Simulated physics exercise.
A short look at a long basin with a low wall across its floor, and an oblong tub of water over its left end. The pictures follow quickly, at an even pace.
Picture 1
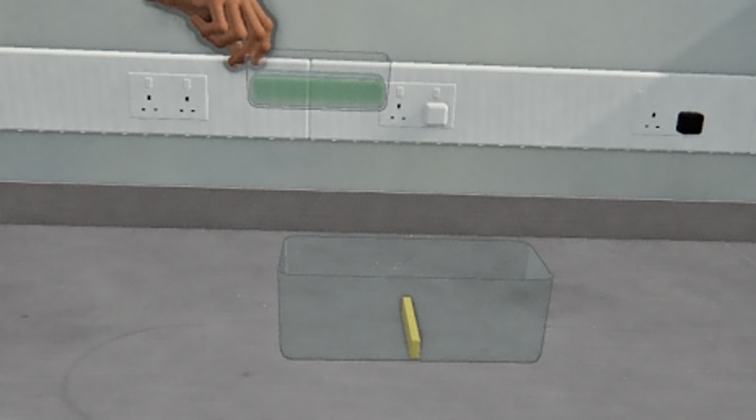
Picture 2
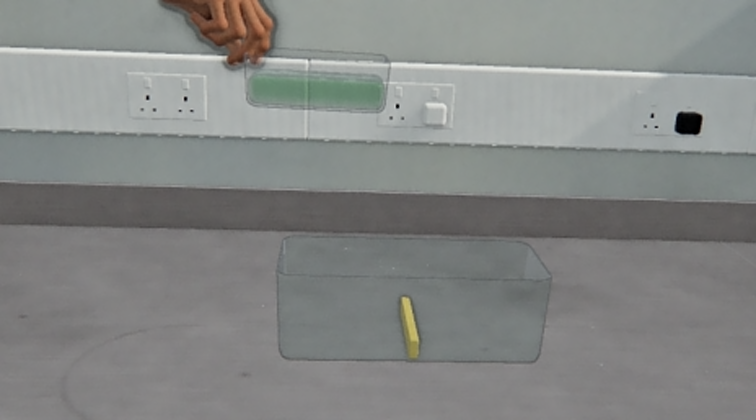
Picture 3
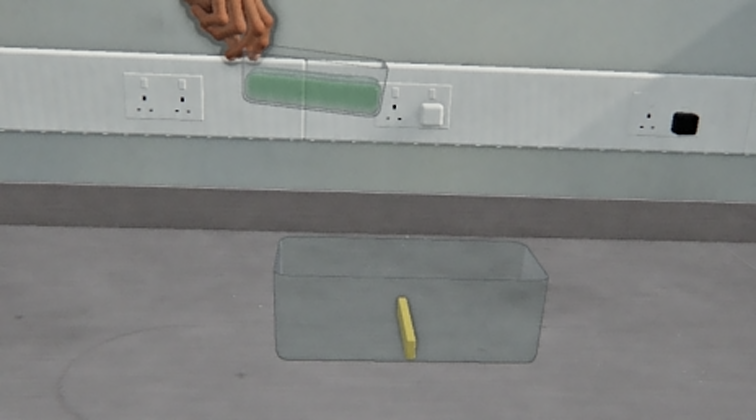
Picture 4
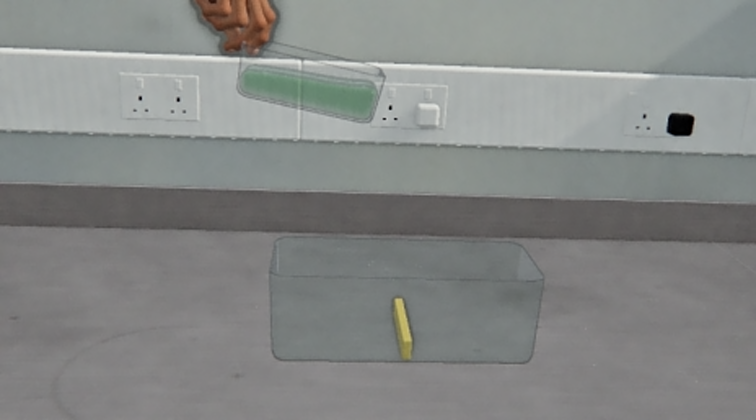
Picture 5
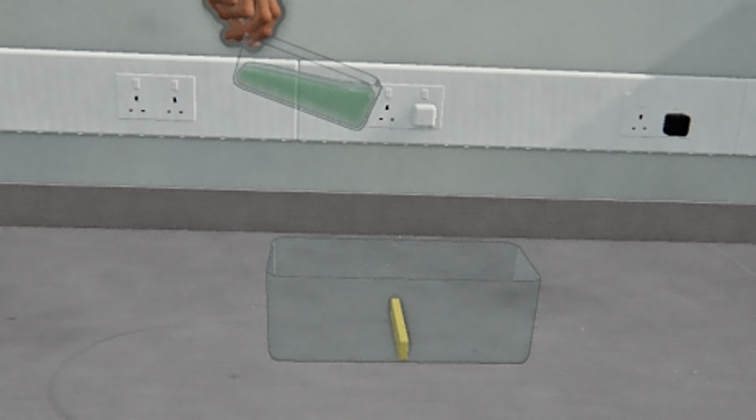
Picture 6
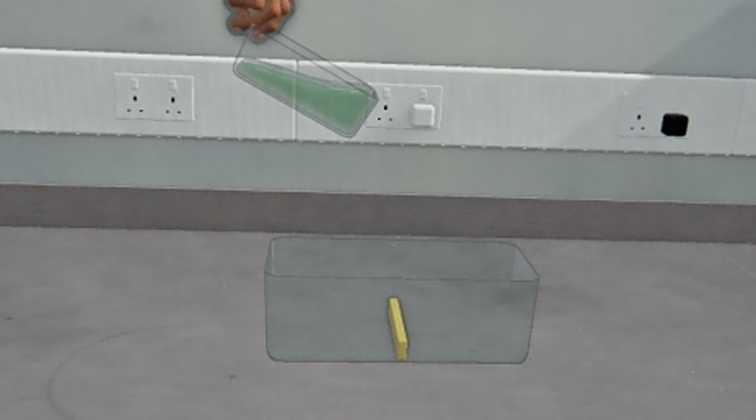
In a room with wall sockets, a hand held a clear tub of green liquid above a long see-through basin with a yellow piece inside, then tilted the tub steadily down to the right.
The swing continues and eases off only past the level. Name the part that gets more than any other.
The right-hand part.
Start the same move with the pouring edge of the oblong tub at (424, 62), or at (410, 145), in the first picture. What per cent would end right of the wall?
First some 65, then 65 per cent.
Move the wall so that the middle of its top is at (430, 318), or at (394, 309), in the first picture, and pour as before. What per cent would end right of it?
About 45 and 75 per cent.
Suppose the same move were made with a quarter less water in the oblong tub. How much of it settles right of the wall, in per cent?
Some 50 per cent.
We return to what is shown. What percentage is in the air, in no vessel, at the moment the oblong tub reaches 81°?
Some 70 per cent.
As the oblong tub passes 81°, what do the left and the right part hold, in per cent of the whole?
Near 0 on the left, 10 on the right.
A moment on, the tilt is 81° and 16 per cent is still to pour, 1 is left of the wall and 11 right of it.
Next, the tilt is 95° and 6 per cent is still to pour, 22 is left of the wall and 61 right of it.
Then the tilt is 95° and 2 per cent is still to pour, 28 is left of the wall and 60 right of it.
Later the tilt is 95° and 0 per cent is still to pour, 32 is left of the wall and 59 right of it.
Finally, 33 per cent lies left of the wall, 59 right of it and 7 outside.
